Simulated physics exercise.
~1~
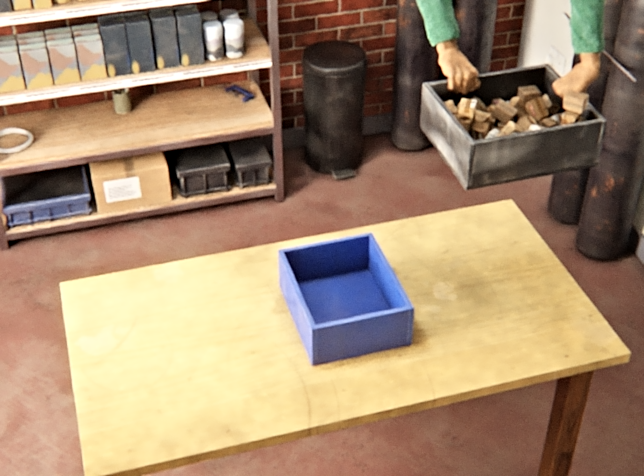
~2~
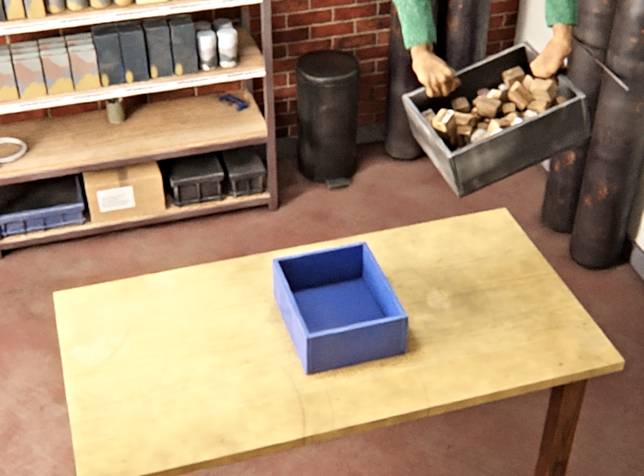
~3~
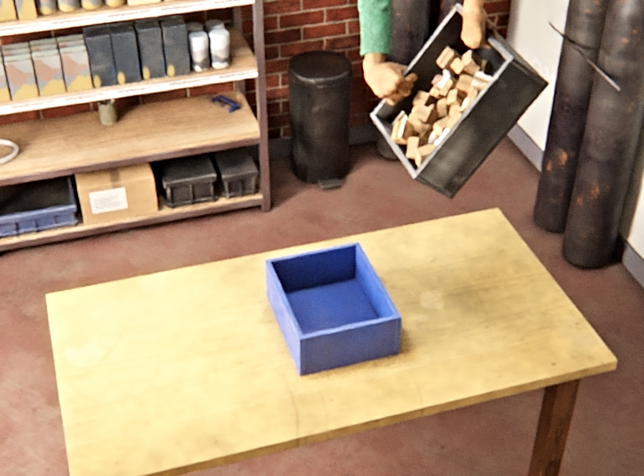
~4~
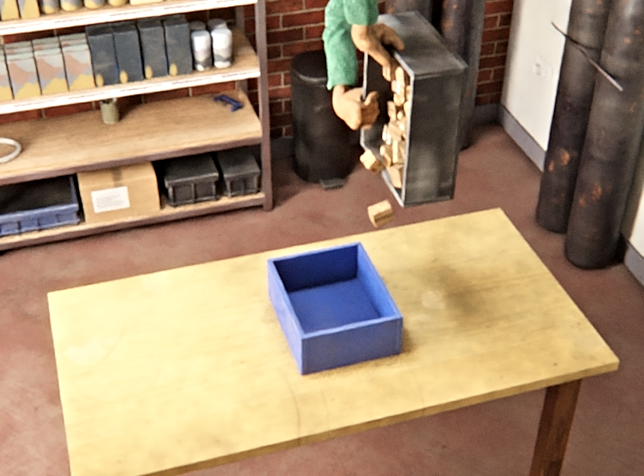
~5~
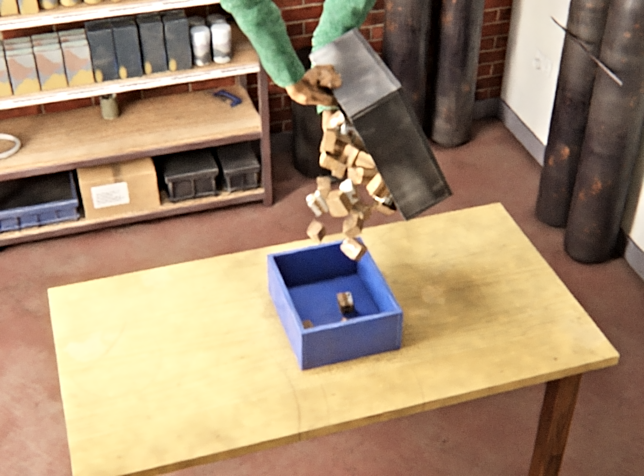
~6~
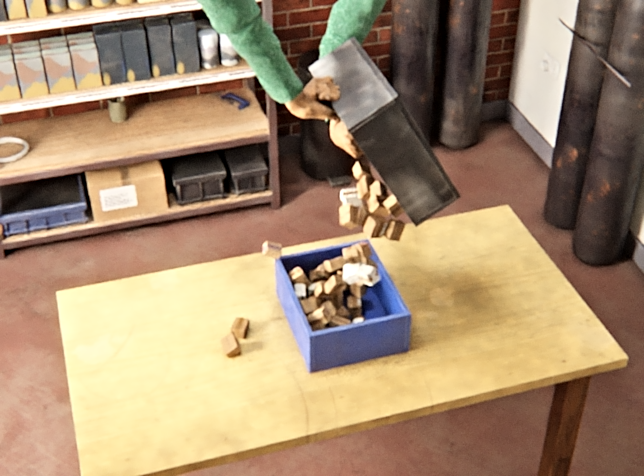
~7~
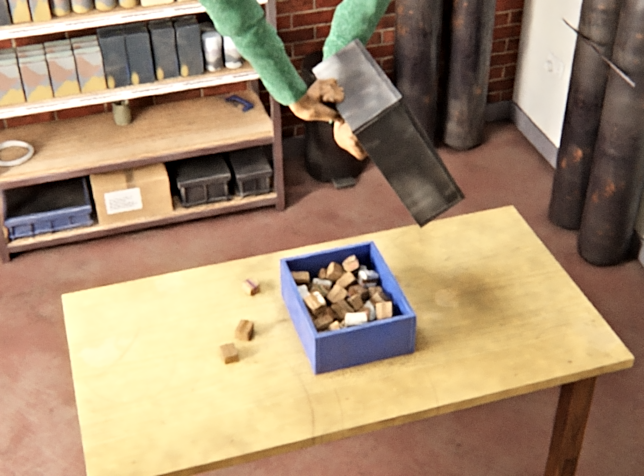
Two green-sleeved arms carry a black tote of small wooden blocks leftward over a table and tip it steeply, pouring the blocks toward a blue box; most pile up inside, while three end on the tabletop to its left as the emptied tote stays tilted above.
